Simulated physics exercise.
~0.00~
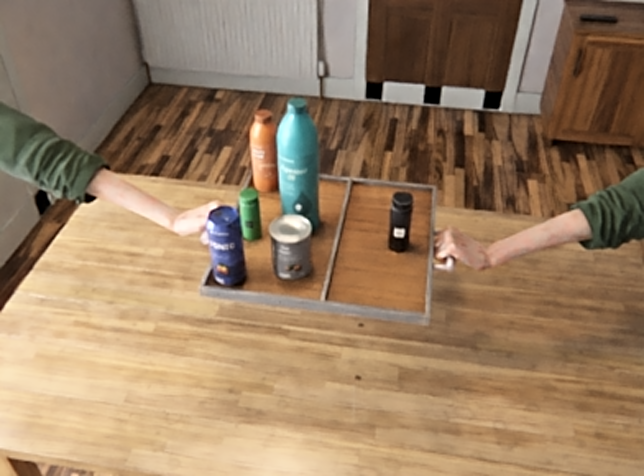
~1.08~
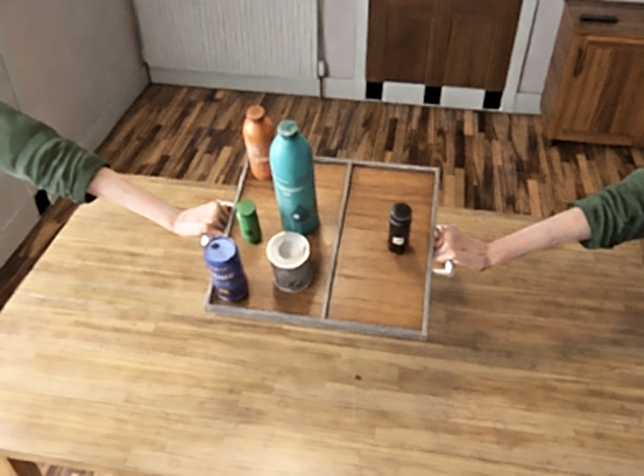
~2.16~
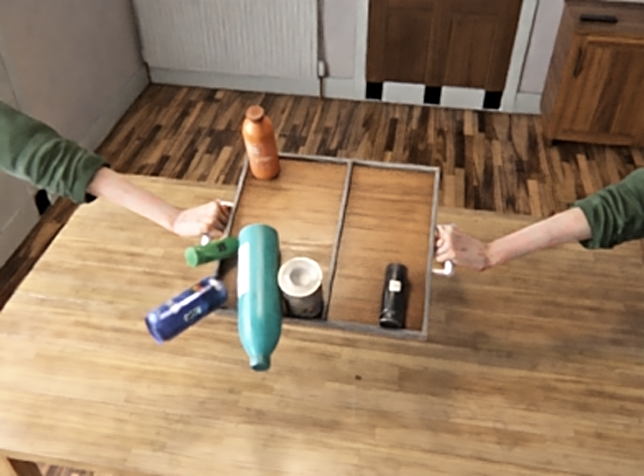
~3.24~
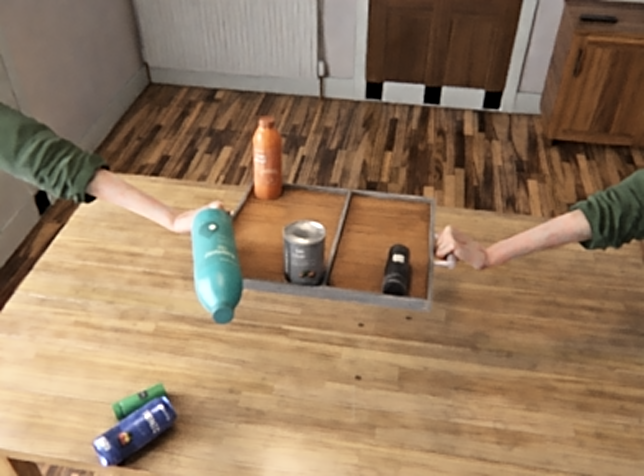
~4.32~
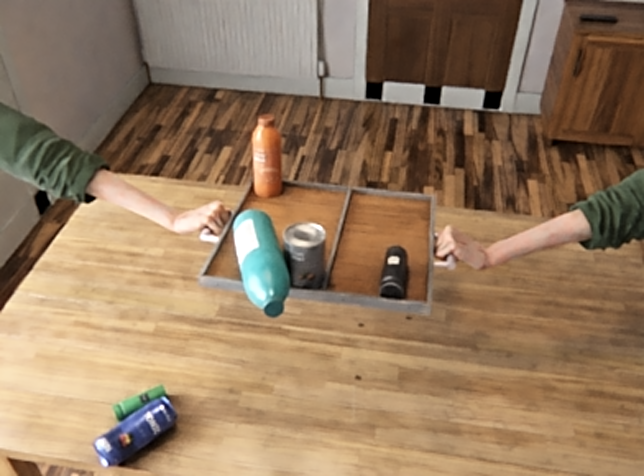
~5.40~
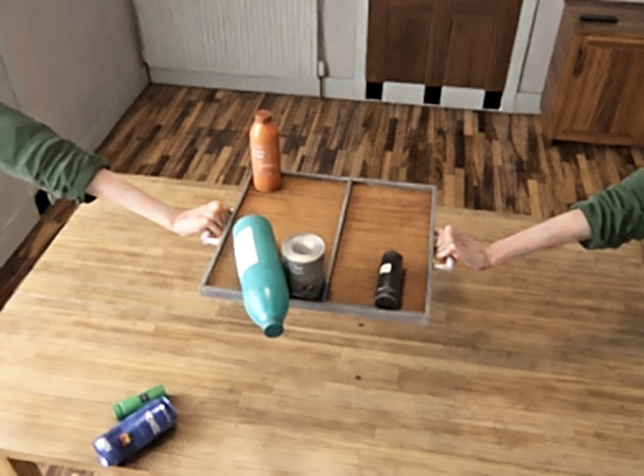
A wooden tray with a grey rim and a cross bar, gripped by two green-sleeved hands, is held above a wooden table in a room seen from above. The orange and turquoise bottles, green shaker, blue can and grey tin stand left of the bar, the black shaker right. The near edge dips, and the pieces lean forward. The turquoise bottle and black shaker topple as the green shaker and blue can tumble off the near left side onto the table. The tray tips back, then eases nearside-down again. The turquoise bottle ends lying across the rim, the tin and orange bottle upright.
